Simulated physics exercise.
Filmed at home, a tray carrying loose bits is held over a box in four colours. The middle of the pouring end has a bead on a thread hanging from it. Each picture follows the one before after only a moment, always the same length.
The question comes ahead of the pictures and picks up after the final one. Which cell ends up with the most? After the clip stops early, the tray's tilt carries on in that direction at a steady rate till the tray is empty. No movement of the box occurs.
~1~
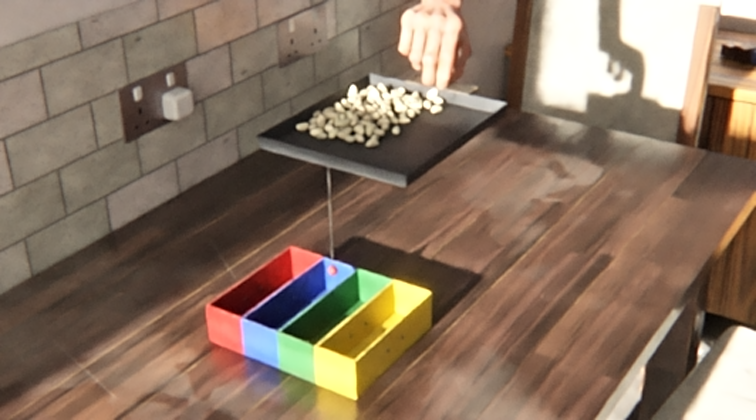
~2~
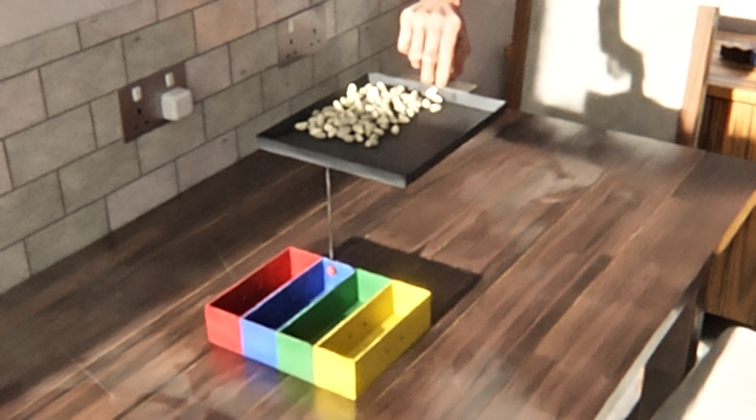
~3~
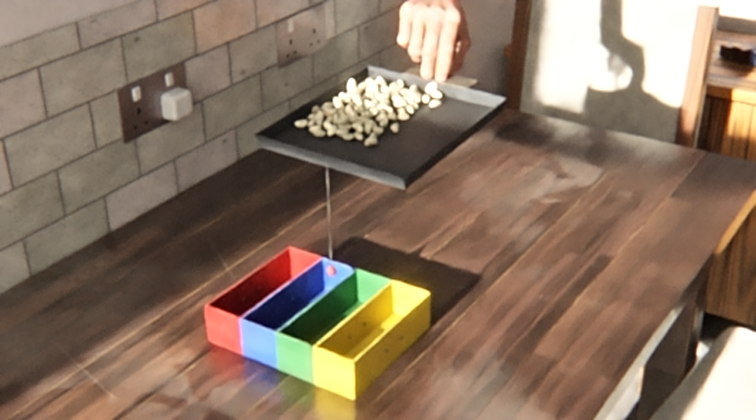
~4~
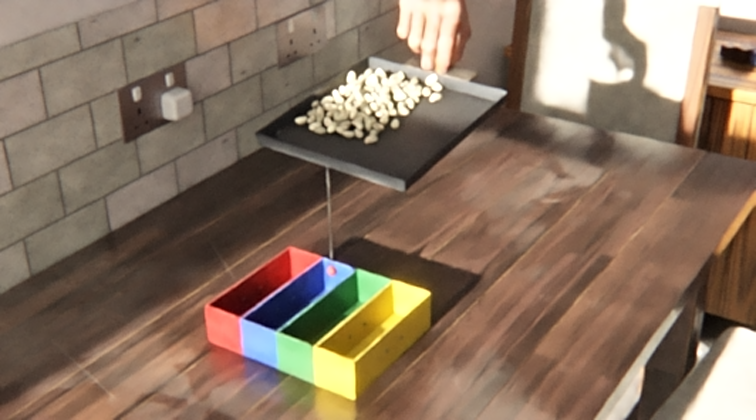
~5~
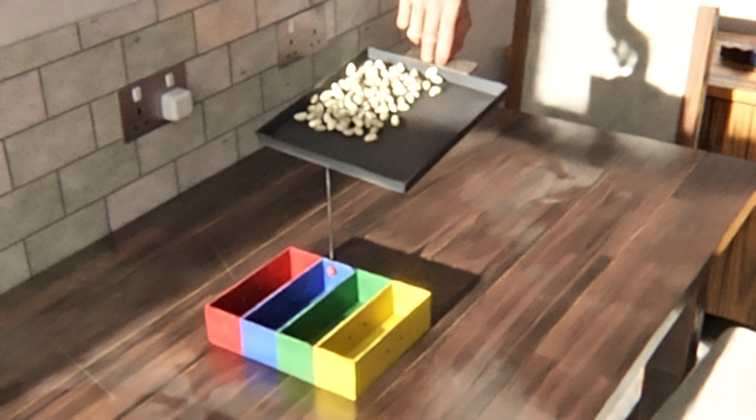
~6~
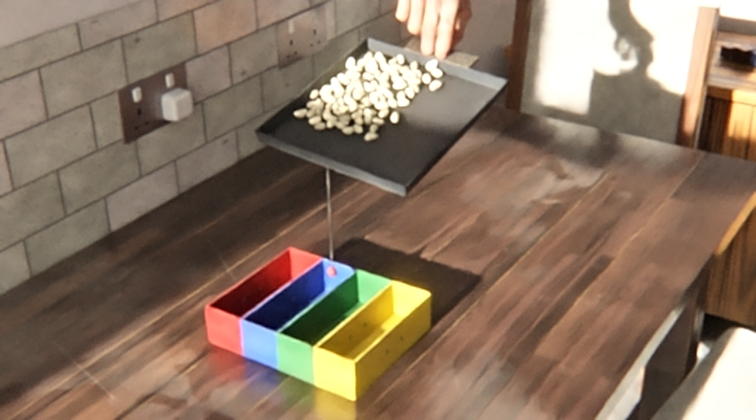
The yellow cell.
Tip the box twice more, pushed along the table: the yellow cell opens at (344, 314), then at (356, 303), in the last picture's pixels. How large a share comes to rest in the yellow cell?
In the first position around 30 percent, in the second around 20 percent.
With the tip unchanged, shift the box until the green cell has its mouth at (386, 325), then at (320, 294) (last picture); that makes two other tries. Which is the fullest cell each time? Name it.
The first time the cell in green comes out on top, the second time that yellow cell.
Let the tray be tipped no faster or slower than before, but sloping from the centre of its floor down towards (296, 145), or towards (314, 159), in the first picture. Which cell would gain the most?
Try A: Red / try B: The cell in red.
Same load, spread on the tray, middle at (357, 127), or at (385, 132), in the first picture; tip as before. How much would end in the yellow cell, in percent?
It would be 50 in a hundred, and then 60 in a hundred.
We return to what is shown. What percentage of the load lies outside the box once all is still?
Near 20 in a hundred.
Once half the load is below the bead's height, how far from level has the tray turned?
That happens at around 105°.
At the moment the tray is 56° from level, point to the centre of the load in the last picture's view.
(373, 156).
Just after the last frame, tray tipped steeply; almost all on the tray; just a few in the yellow cell; just a few in the green cell; just a few falling or outside the box.
A moment on, tray tipped right over; the larger part on the tray; about a tenth in the yellow cell; just a few in the green cell; about a tenth falling or outside the box.
Further on, tray tipped past a quarter turn; roughly half in the yellow cell; roughly a quarter in the green cell; just a few in the blue cell; roughly a quarter falling or outside the box.
When it is over, tray tipped past a quarter turn; roughly half in the yellow cell; roughly a quarter in the green cell; just a few in the blue cell; not one in the red cell; roughly a quarter outside the box.
